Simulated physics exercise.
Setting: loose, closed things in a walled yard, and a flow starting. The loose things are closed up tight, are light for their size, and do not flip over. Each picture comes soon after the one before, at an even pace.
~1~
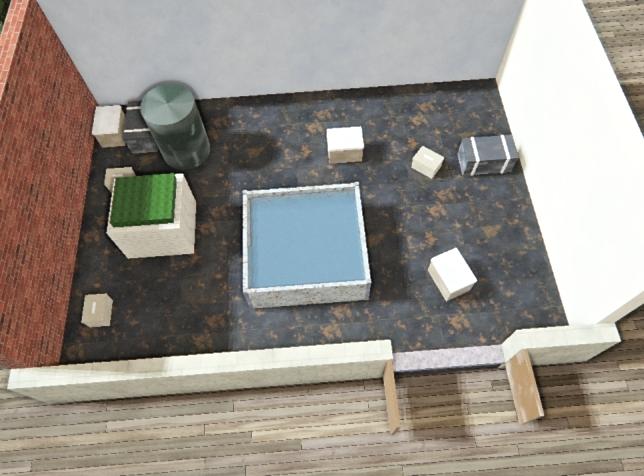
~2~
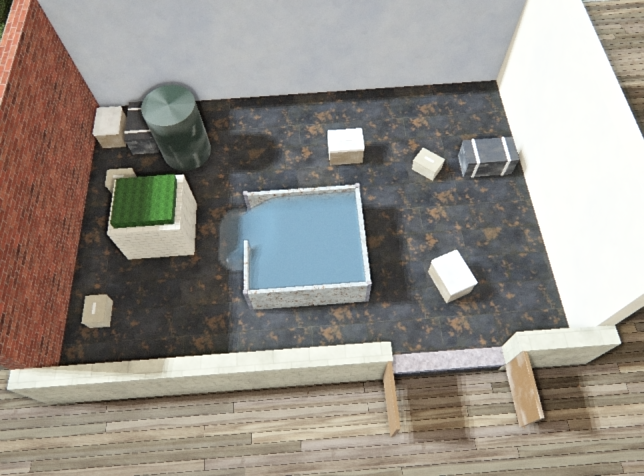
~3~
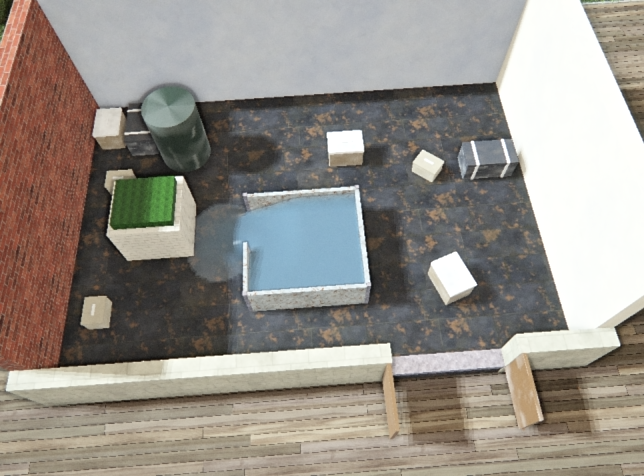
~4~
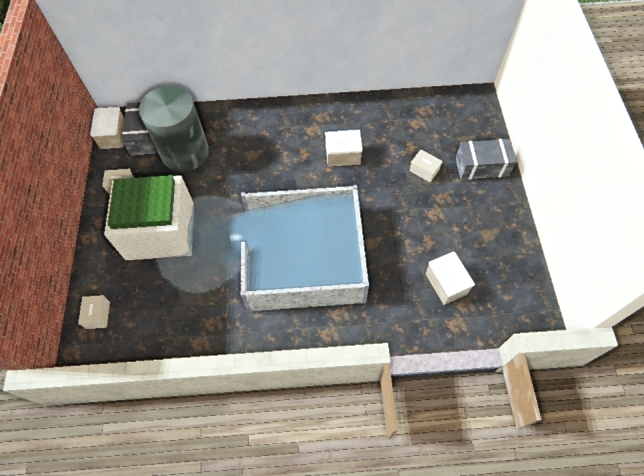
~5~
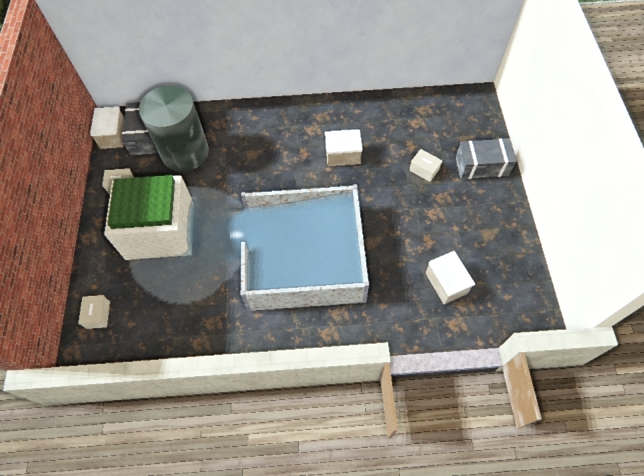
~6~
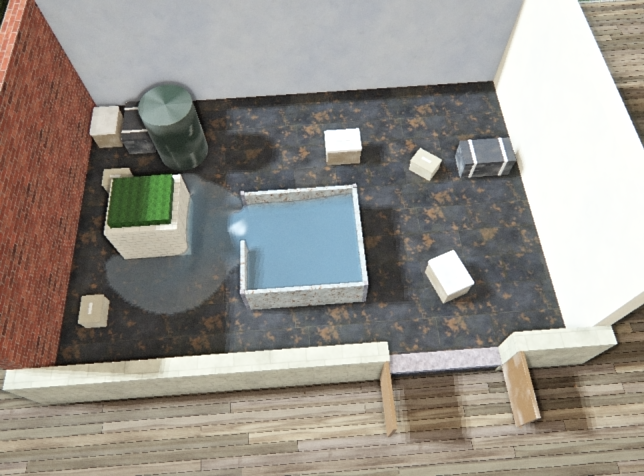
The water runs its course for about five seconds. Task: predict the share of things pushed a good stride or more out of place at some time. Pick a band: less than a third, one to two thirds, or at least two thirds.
The fraction is less than a third of them.
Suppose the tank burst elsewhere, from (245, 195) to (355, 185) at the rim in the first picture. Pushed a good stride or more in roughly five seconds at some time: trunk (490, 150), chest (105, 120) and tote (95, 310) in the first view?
In turn: Moved that far, moved that far, stayed within it.
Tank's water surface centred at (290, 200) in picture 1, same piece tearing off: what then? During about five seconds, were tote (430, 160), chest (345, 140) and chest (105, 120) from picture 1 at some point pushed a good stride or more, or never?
Short of it, short of it, covered the distance.
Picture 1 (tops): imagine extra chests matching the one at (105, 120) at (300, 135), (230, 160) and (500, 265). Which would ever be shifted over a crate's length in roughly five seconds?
First falls short; second driven off; third falls short.
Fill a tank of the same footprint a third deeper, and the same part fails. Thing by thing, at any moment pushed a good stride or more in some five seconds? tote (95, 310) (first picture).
The full distance.
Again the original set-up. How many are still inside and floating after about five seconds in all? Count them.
That number is 2.
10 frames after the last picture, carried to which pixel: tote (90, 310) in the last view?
Roughly (65, 323).
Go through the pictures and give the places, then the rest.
In the first picture, a tote at (118, 176), on the bottom; a trunk at (139, 119), on the bottom; 0 of 8 have shifted.
In the second picture, a tote at (119, 177), on the bottom; a trunk at (140, 120), on the bottom; 0 of 8 have shifted.
In the third picture, a tote at (118, 178) rests on the ground; a trunk at (140, 121) rests on the ground; 0 of 8 have shifted.
In the fourth picture, a tote at (116, 177) rests on the ground; a trunk at (138, 121), on the bottom; 0 of 8 have shifted.
In the fifth picture, a tote at (116, 177) rests on the ground; a trunk at (138, 120), on the bottom; 0 of 8 have shifted.
In the sixth picture, a tote at (115, 176), on the bottom; a trunk at (137, 119) rests on the ground; 0 of 8 have shifted.
A moment on, 0 of 8 are well off their spots; 0 afloat.
Next, 0 of 8 are well off their spots; 1 afloat.
Later, 1 of 8 are well off their spots; 2 afloat.
In the end, 1 of 8 are well off their spots, and 2 have been at some point; 2 afloat.
